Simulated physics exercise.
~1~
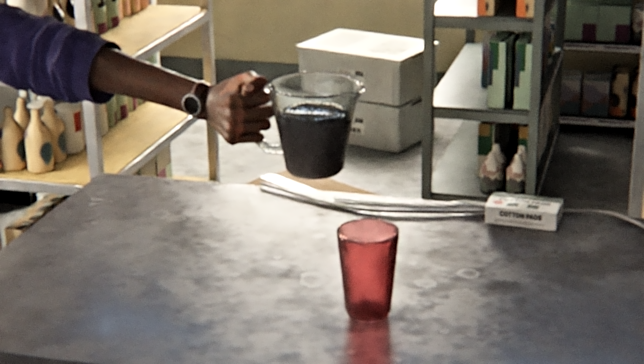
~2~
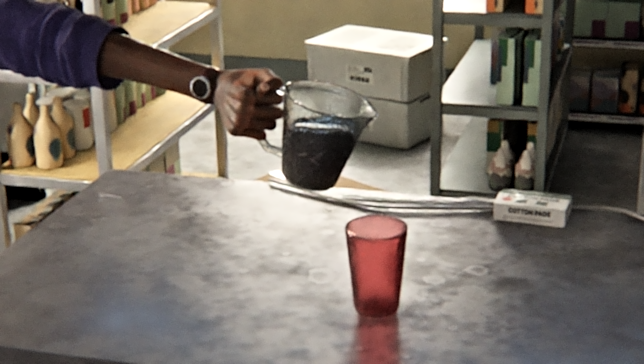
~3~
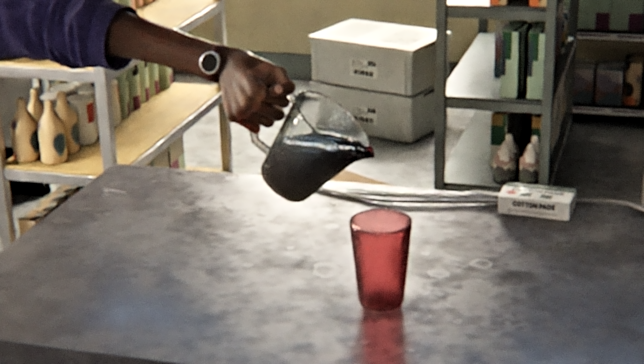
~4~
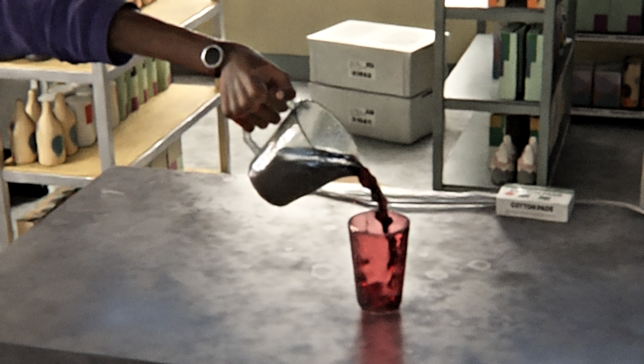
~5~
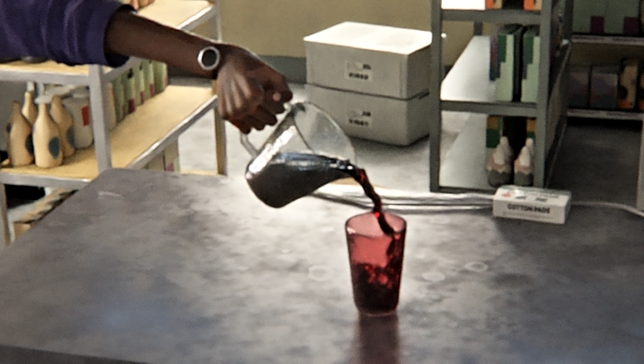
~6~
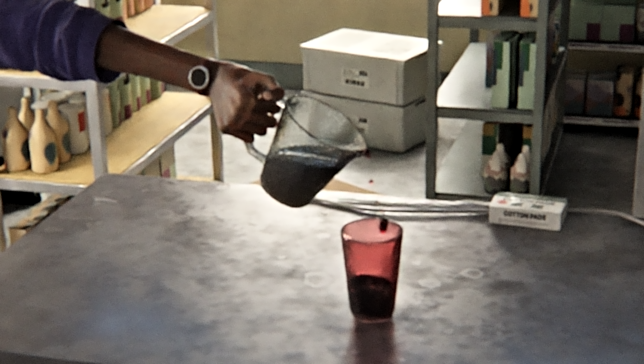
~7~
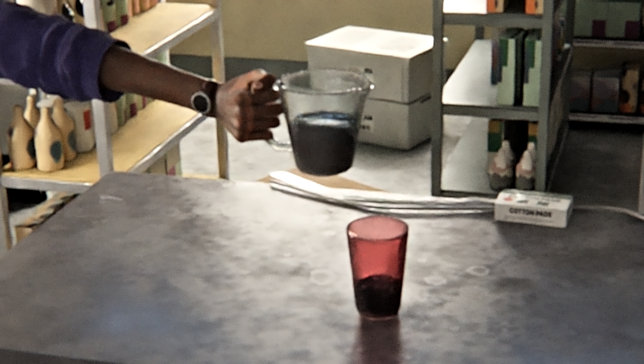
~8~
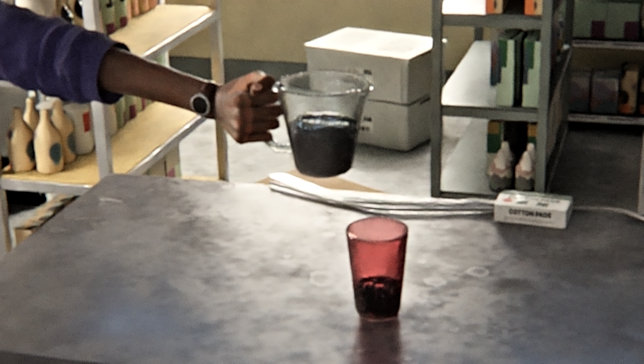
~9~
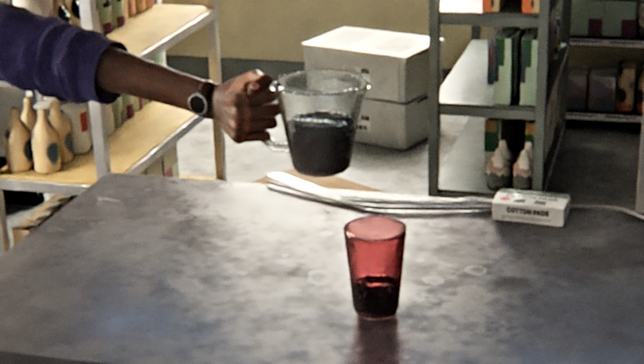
At first, a hand wearing a wristwatch holds a clear measuring jug of dark liquid above and to the left of an empty red tumbler on a grey worktop, with shelves and stacked white boxes behind. The hand tips the jug rightwards until its spout hangs near the tumbler's rim. A dark stream then runs from the spout down into the tumbler while the jug stays tilted. The hand rolls the jug back and the stream breaks off. Finally, the jug is held level, still holding liquid, and the tumbler stands partly filled below.
